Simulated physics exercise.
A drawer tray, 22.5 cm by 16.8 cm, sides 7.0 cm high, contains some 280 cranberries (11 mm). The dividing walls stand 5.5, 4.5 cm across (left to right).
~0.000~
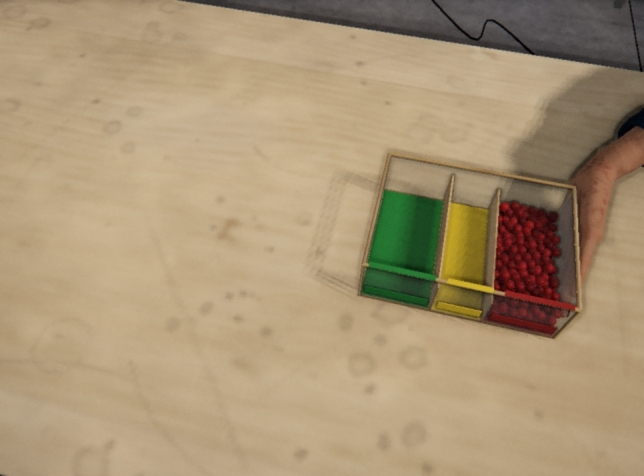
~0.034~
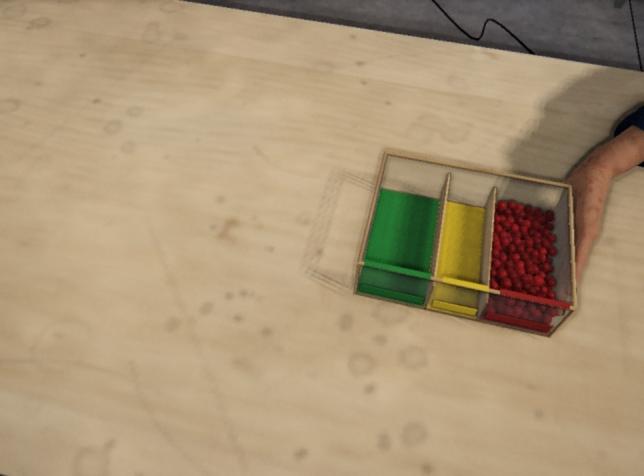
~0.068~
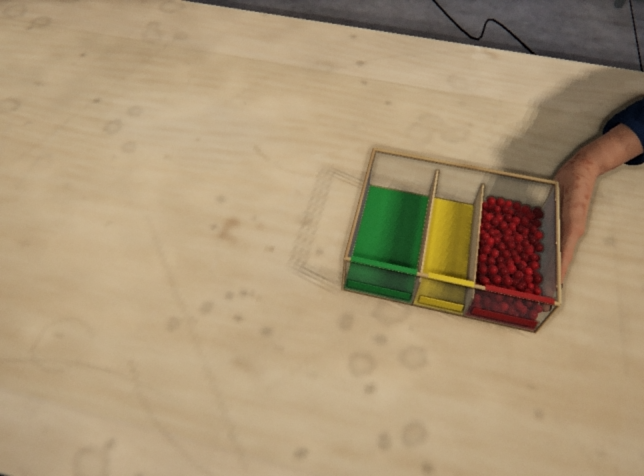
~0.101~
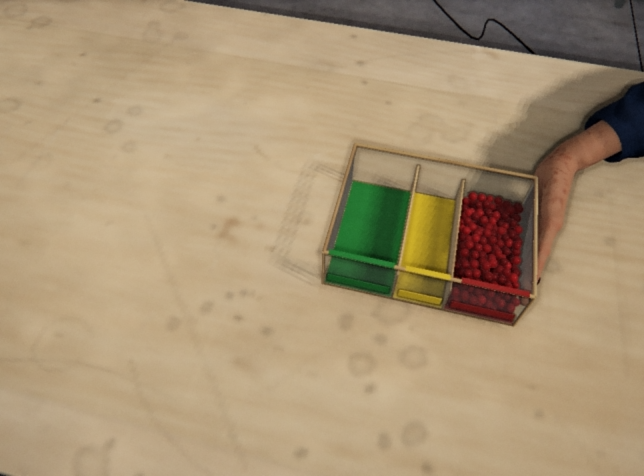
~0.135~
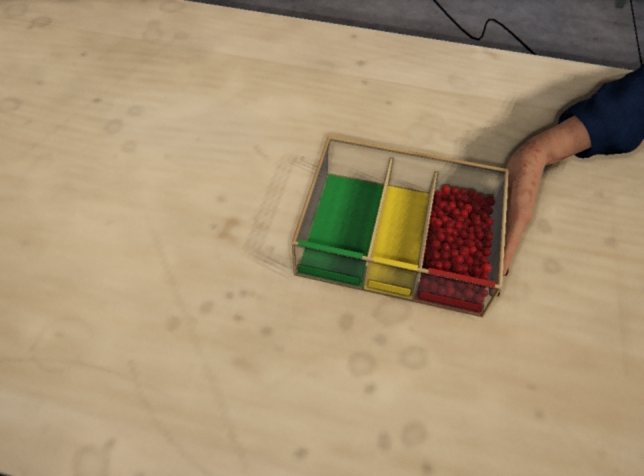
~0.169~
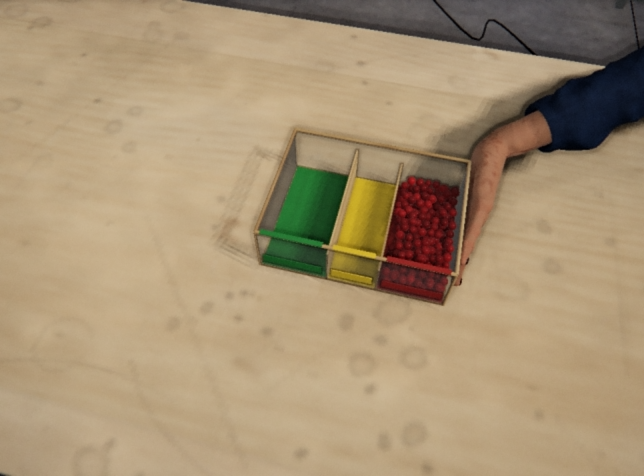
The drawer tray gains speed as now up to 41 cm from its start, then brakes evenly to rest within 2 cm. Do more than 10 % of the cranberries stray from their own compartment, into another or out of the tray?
Strayed: Above.
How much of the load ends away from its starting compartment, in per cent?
Some 20 per cent.
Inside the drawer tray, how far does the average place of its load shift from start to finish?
Roughly 1.5 cm.
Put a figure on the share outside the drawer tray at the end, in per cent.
About 10 per cent.
After 0.26 s, tilt 0 degrees; red 100 %; 0 % away from where they began.
After 0.33 s, tilt 0 degrees; red 100 %; 0 % away from where they began.
After 0.40 s, tilt 0 degrees; red 90 %, yellow 10 %, in the air 5 %; 10 % away from where they began.
Then, at 0.47 s, tilt 0 degrees; red 85 %, yellow 10 %, in the air 5 %; 15 % away from where they began.
At rest (1.4 s), red 80 %, outside 10 %, green 5 %, yellow 10 %; 20 % away from where they began.
